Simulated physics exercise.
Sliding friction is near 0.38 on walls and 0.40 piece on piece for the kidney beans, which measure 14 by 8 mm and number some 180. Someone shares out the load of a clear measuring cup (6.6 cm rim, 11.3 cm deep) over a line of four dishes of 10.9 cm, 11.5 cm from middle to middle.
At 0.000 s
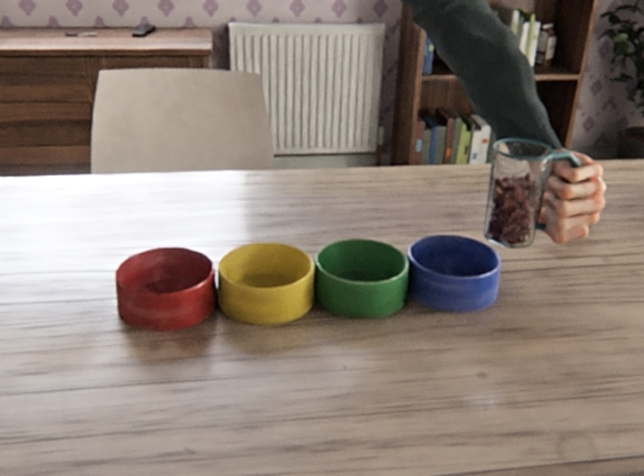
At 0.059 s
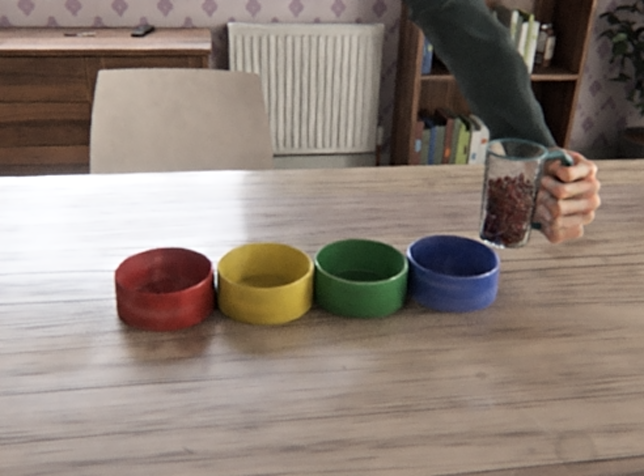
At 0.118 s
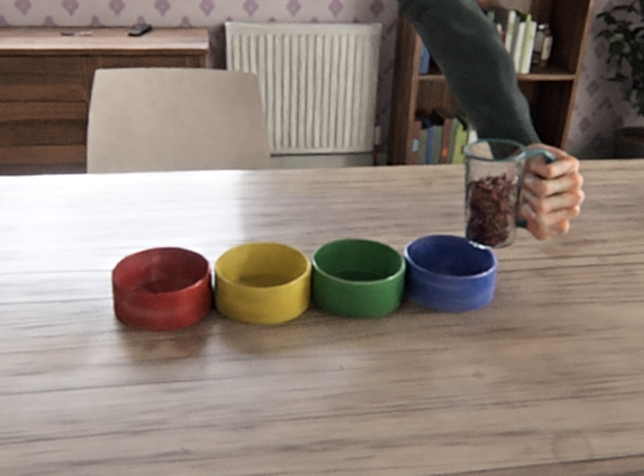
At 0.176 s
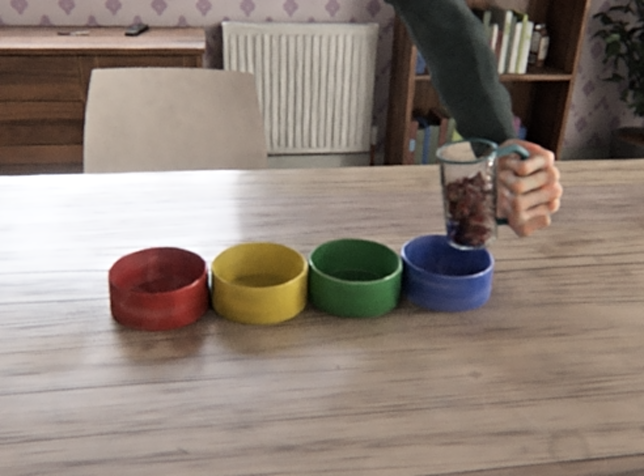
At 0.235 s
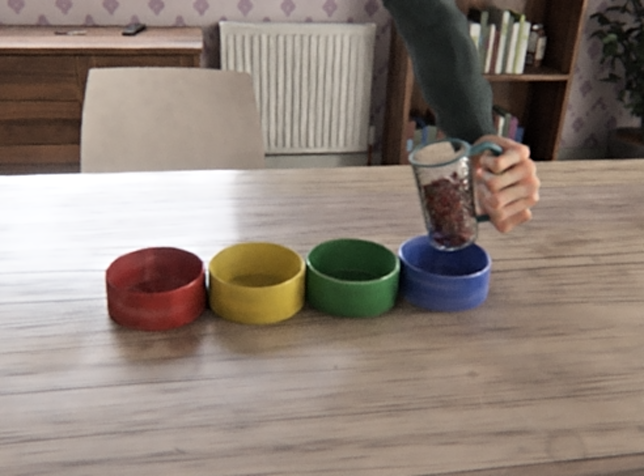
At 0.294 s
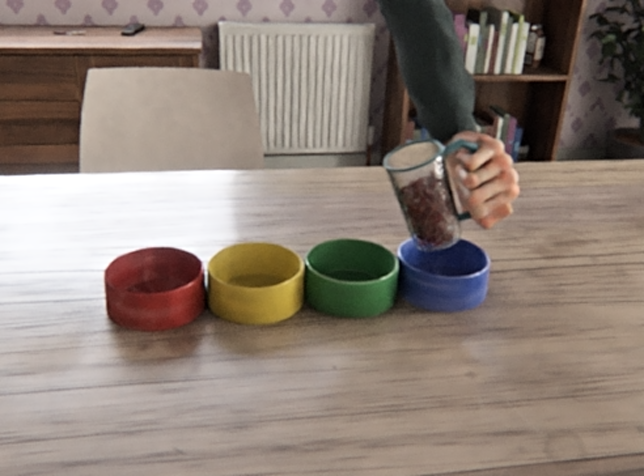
A hand carried a clear measuring cup of small dark red pieces leftward over a wooden table, tilting it gradually to the left above the blue dish, beside green, yellow and red ones.
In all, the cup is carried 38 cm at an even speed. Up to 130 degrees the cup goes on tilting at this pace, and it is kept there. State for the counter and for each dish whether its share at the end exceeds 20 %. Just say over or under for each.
Going through them: Red comes out over, blue comes out under, green comes out under, yellow comes out under, counter comes out under.
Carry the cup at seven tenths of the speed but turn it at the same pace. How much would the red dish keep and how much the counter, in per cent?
Red: 100; counter: 0.
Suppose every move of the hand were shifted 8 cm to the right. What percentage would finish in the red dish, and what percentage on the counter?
Shares would be red 30 and counter 10.
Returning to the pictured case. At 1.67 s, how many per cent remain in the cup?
About 0 percent of the load.
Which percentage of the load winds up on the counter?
Near 5 percent, roughly speaking.
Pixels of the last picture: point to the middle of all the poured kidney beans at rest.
(143, 291).
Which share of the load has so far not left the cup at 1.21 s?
Close to 85 % of the load.
After 0.84 s, tilt 73 degrees; cup holds 100 %.
After 1.21 s, tilt 107 degrees; cup holds 85 %, red 10 %.
After 1.67 s, tilt 130 degrees; cup holds 0 %, red 95 %.
In the end, at 2.5 s, red 95 %, blue 0 %, green 0 %, yellow 0 %, counter 5 %.
